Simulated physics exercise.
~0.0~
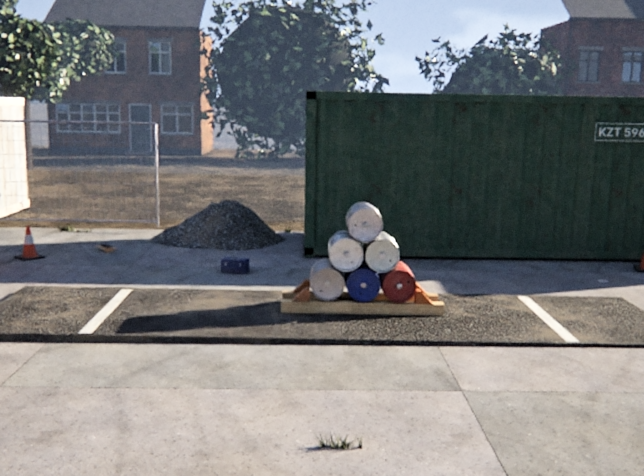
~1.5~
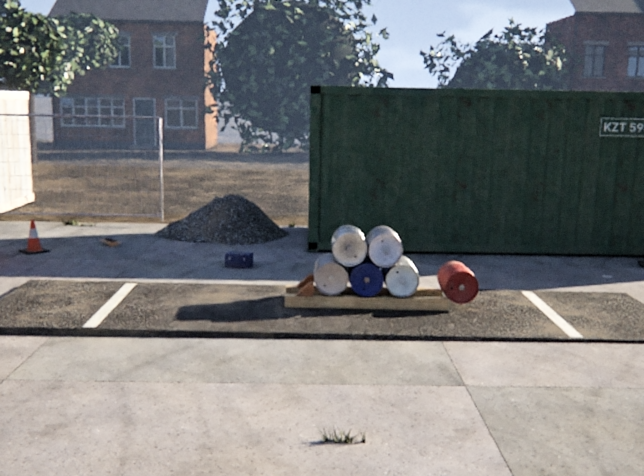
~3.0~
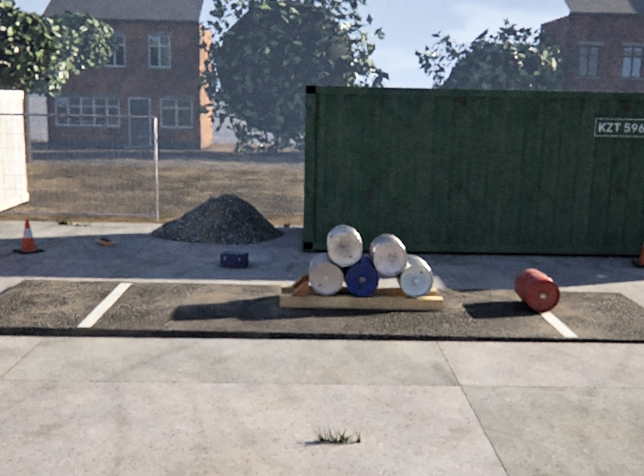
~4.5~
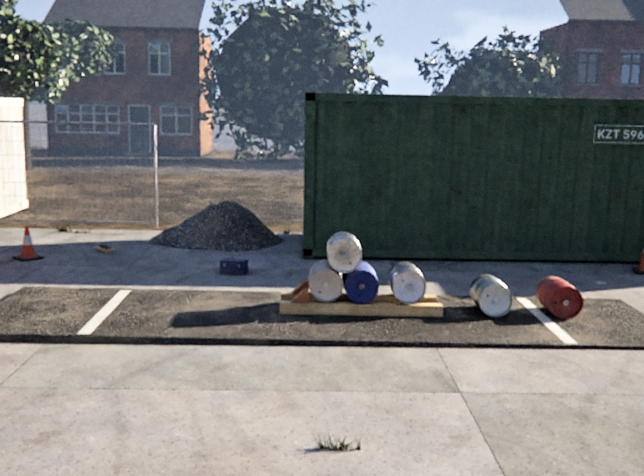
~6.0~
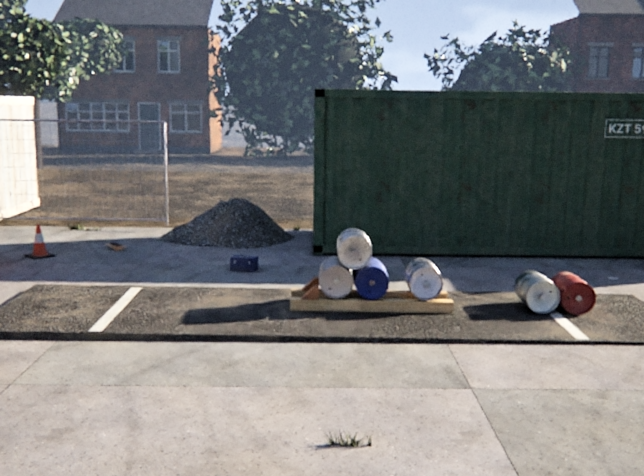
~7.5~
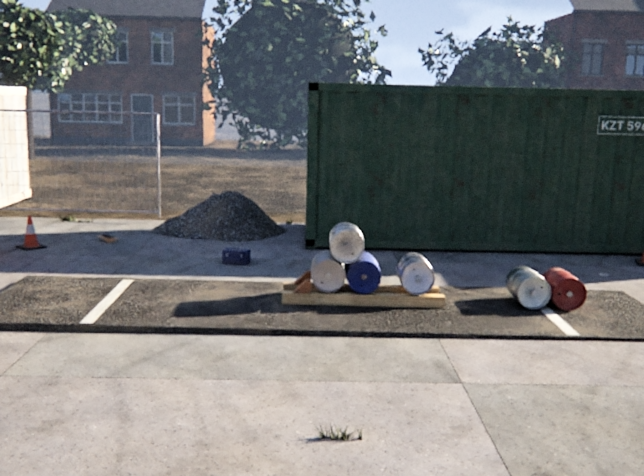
Stacked drums partly collapsing on timber bearers, the red rolling right past a white line, a pale one following to rest beside it.
